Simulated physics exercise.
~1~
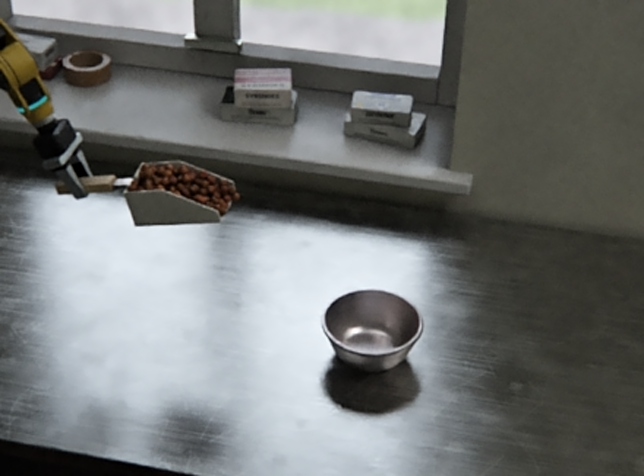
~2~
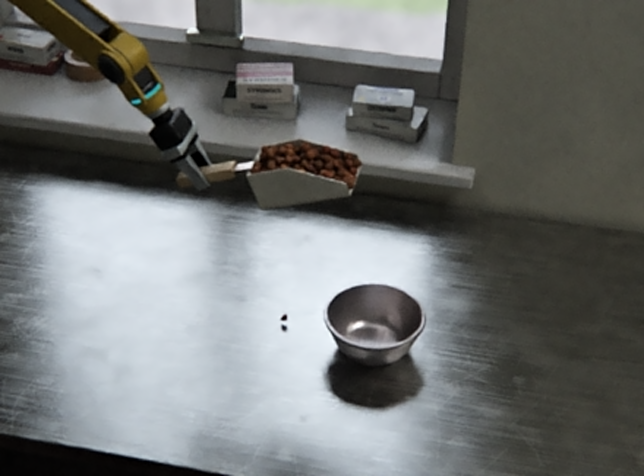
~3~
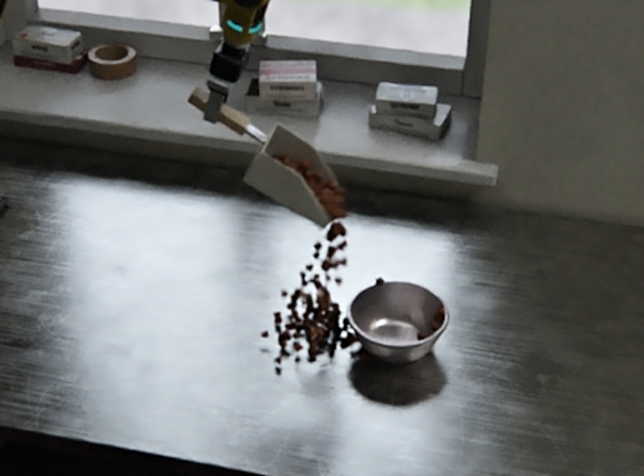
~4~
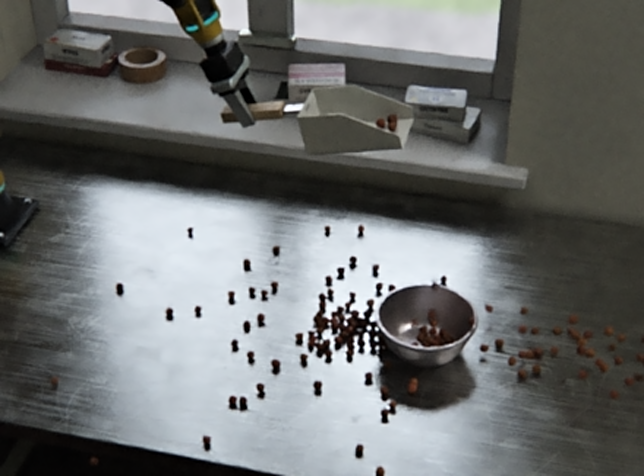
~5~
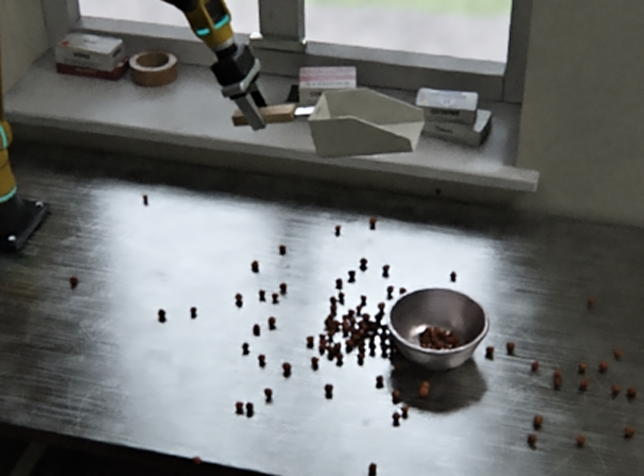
On a dark table by a window, a robot arm tips hazelnuts mostly outside a bowl.
